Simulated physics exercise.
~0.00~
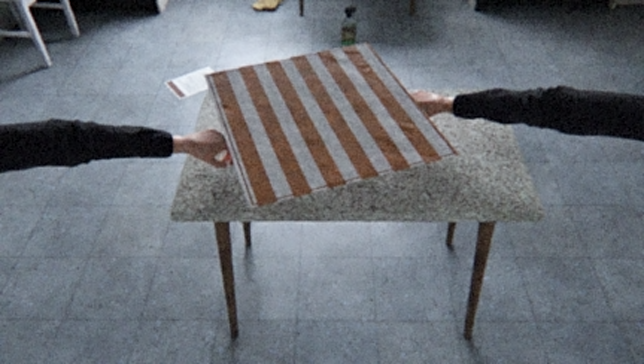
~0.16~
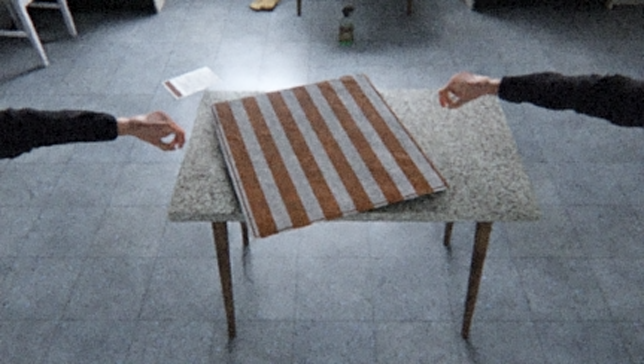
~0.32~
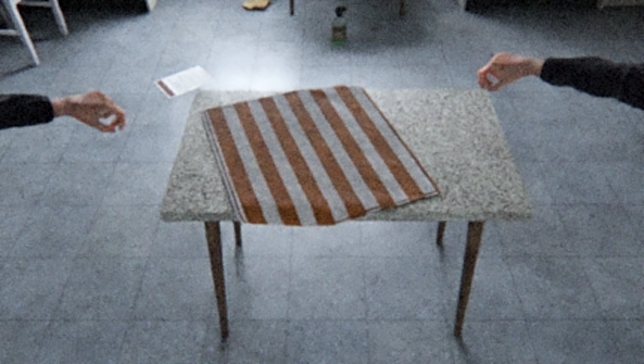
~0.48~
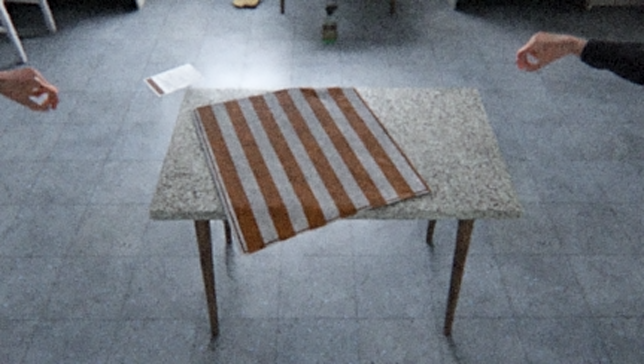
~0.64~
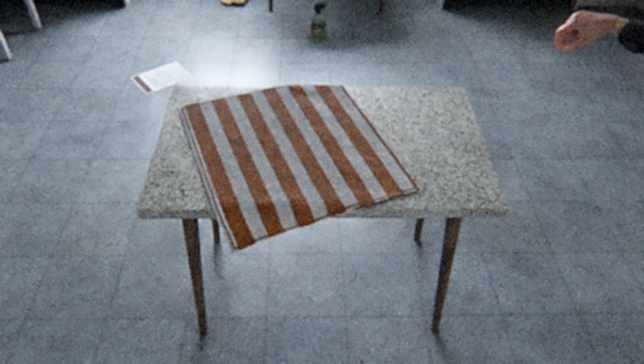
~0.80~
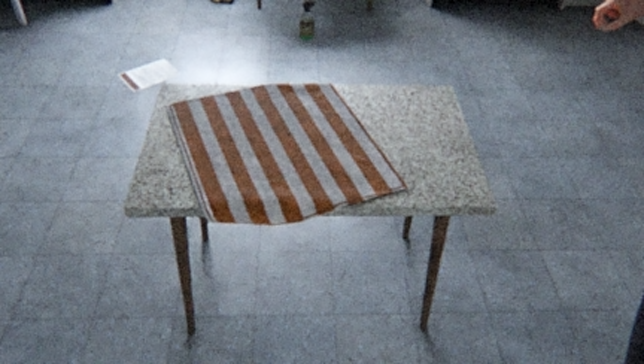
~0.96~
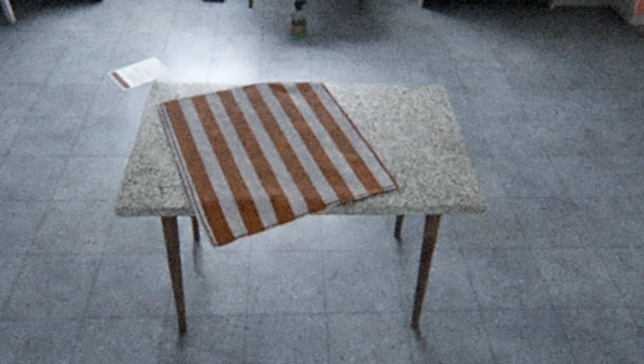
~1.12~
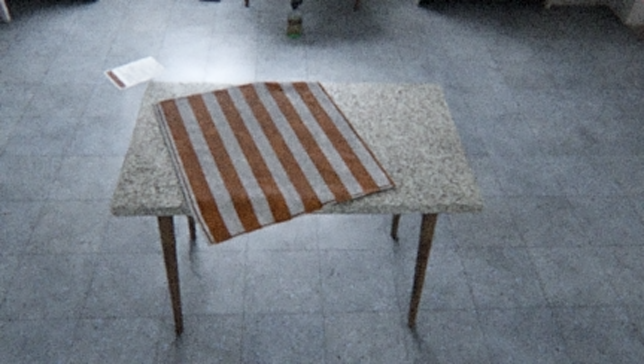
A striped brown and grey tea towel was let go flat by two hands over a speckled table, dropped slightly and landed partly over the near edge, then stayed there as the hands drew away and the view shifted slightly right.
